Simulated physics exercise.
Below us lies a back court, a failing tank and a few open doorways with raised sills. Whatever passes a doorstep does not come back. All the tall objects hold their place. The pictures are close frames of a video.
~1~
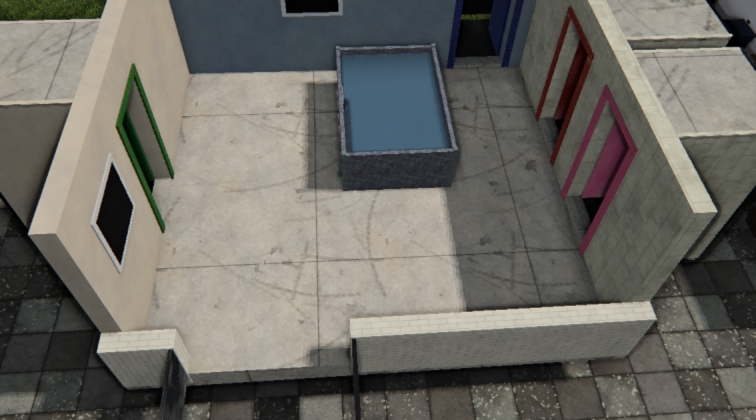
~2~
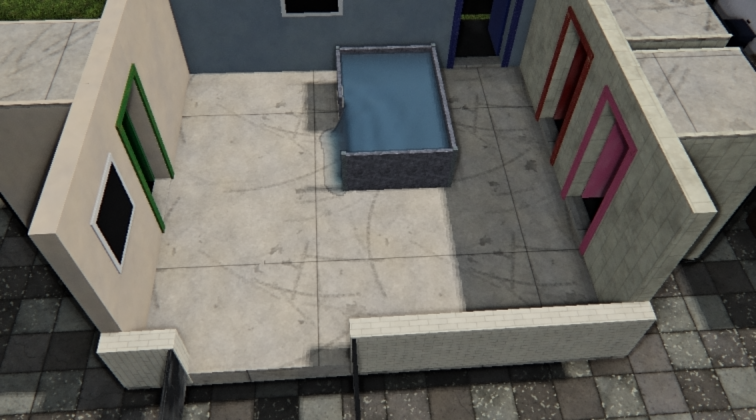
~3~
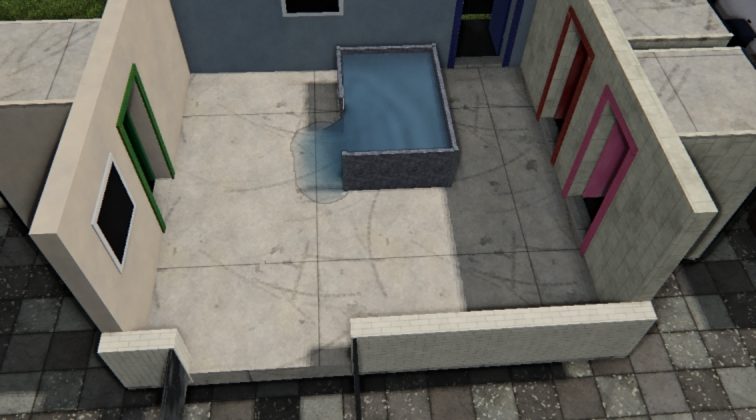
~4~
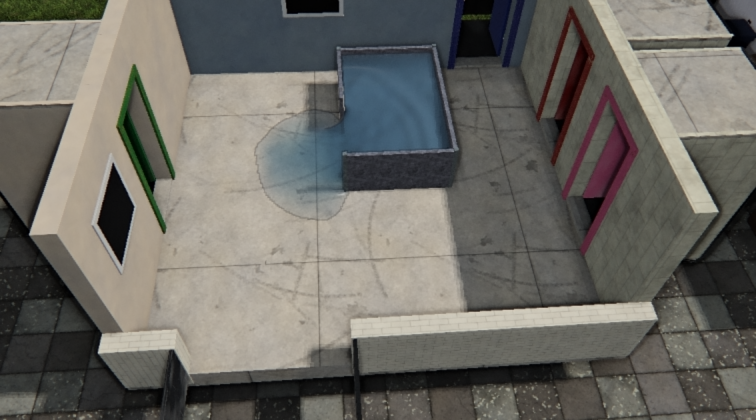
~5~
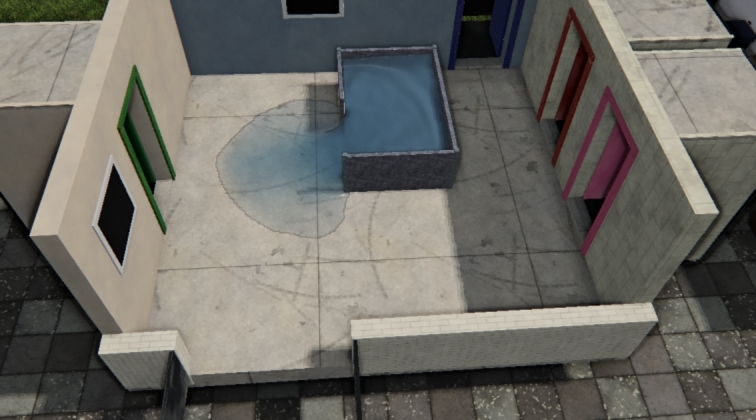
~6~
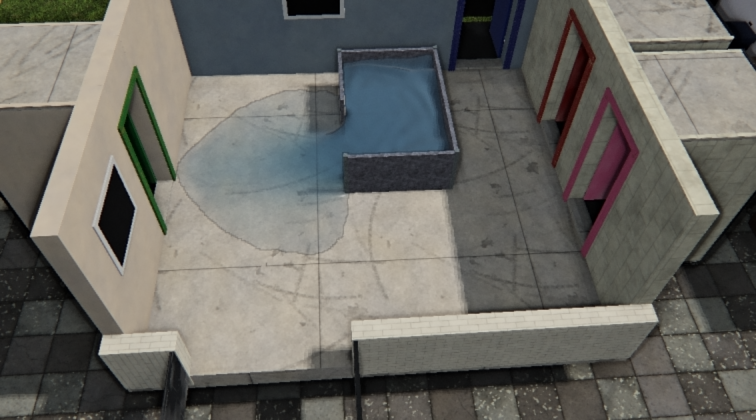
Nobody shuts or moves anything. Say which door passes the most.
The green doorway takes the most.
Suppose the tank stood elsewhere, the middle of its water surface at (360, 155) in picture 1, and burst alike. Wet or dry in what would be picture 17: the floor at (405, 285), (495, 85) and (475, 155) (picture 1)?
In that order: Dry, dry, dry.
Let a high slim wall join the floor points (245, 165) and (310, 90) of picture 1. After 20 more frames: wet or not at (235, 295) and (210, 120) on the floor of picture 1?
One after the other: Wet, flooded.
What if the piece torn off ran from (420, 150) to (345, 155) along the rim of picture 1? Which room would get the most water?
The blue one.
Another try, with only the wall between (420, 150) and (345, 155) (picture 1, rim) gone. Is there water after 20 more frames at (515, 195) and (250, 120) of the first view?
One after the other: Under water, dry.
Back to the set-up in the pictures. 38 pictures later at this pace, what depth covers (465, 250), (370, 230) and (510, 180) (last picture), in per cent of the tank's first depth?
Roughly 2, 0 and 0 per cent, in turn.
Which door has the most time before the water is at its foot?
The door marked pink.
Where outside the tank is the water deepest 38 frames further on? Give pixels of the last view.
I would point to (144, 360).
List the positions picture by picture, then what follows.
The first frame shows the open tank at (392, 100) is whole and still.
In the second frame, water pours out at (345, 150) and has run to (331, 131).
In the third frame, water pours out at (346, 151) and has run to (303, 132).
In the fourth frame, water pours out at (346, 152) and has run to (262, 147).
In the fifth frame, water pours out at (346, 153) and has run to (224, 155).
In the sixth frame, the front is at (184, 174), out from the gap at (347, 153).
A moment on, water covers 35 % of the floor; pink door not reached, green door some in, blue door not reached, red door not reached.
Next, water covers 40 % of the floor; pink door not reached, green door a lot in, blue door not reached, red door not reached.
Then, water covers 45 % of the floor; pink door not reached, green door a lot in, blue door not reached, red door not reached.
Later, water covers 70 % of the floor; pink door not reached, green door a lot in, blue door wet at the sill, nothing in, red door wet at the sill, nothing in.
In the end, water covers 85 % of the floor; pink door wet at the sill, nothing in, green door a lot in, blue door wet at the sill, nothing in, red door wet at the sill, nothing in; the green door has let in the most.
